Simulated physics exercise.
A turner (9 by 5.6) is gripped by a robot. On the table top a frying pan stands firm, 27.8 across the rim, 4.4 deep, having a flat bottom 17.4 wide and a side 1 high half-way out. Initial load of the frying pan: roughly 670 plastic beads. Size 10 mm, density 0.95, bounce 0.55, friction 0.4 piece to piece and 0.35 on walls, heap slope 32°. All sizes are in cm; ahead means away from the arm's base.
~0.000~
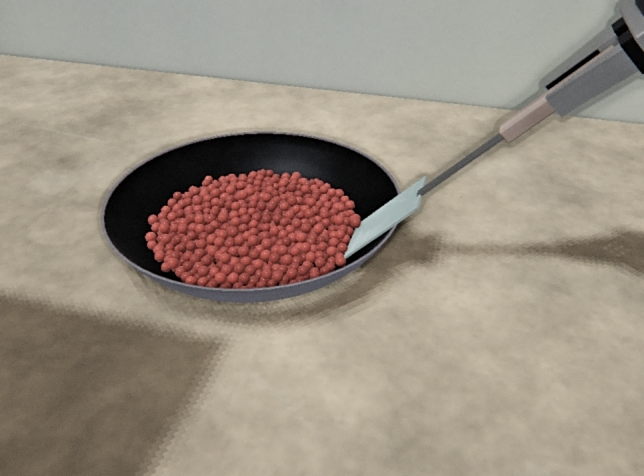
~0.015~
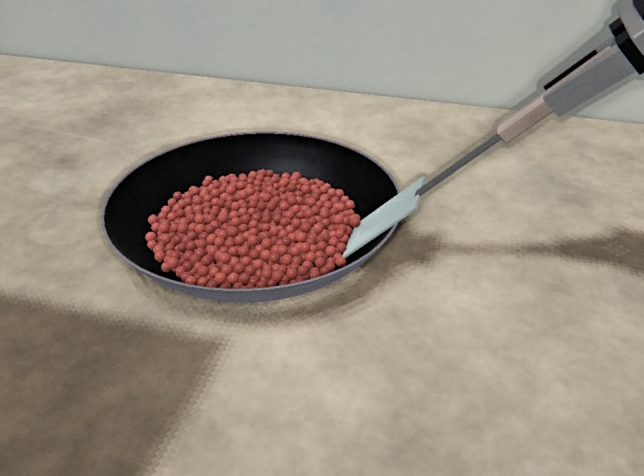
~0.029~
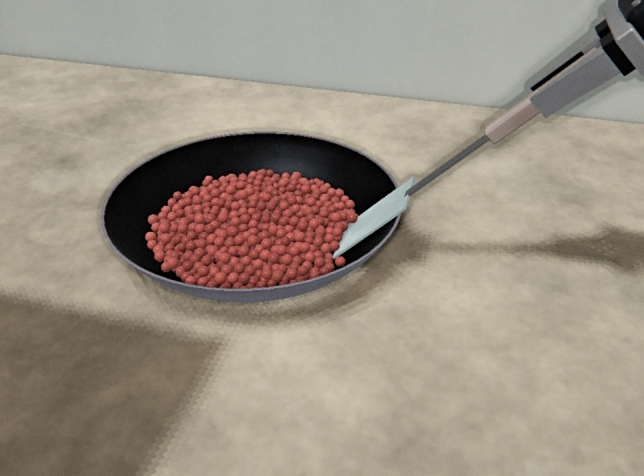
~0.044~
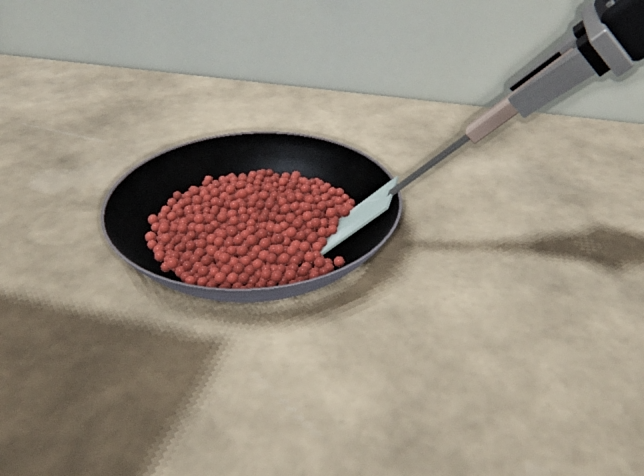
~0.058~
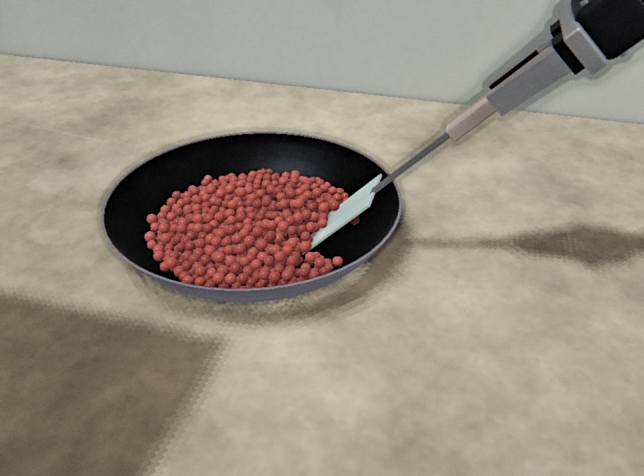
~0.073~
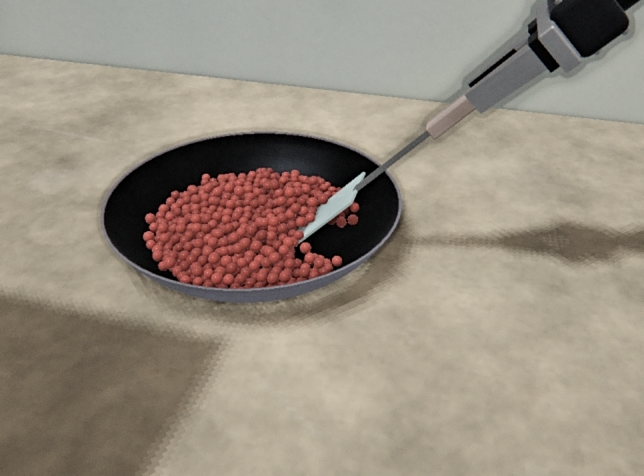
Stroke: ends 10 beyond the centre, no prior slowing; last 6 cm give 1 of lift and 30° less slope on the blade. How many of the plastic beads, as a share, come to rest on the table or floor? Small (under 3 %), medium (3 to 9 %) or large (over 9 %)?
Medium.
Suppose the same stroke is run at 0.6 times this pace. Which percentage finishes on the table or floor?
I'd put it around 0 per cent.
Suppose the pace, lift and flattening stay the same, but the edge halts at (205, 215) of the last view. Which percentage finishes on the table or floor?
My guess is roughly 0 percent.
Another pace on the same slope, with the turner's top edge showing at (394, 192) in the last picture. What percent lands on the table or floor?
About 0 per cent.
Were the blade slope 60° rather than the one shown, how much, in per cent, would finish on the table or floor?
Somewhere around 10 per cent would end on the table or floor.
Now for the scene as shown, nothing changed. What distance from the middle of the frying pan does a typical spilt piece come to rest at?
22 cm or so.
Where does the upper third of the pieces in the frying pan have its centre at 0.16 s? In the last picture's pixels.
I'd put it close to (218, 204).
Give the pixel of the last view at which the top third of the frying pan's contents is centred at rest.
The middle lies somewhere around (172, 197).
After 0.12 s, sloping 47°, highest piece 7 above the table; 672 in the frying pan.
After 0.16 s, sloping 39°, highest piece 7 above the table; 672 in the frying pan.
After 0.38 s, sloping 17°, highest piece 6 above the table; 640 in the frying pan, 29 on the table or floor, 3 on the blade or in flight.
After 1.43 s, sloping 17°, highest piece 5 above the table; 639 in the frying pan, 33 on the table or floor.
At rest, 639 in the frying pan, 33 on the table or floor. That is 5 % on the table or floor.
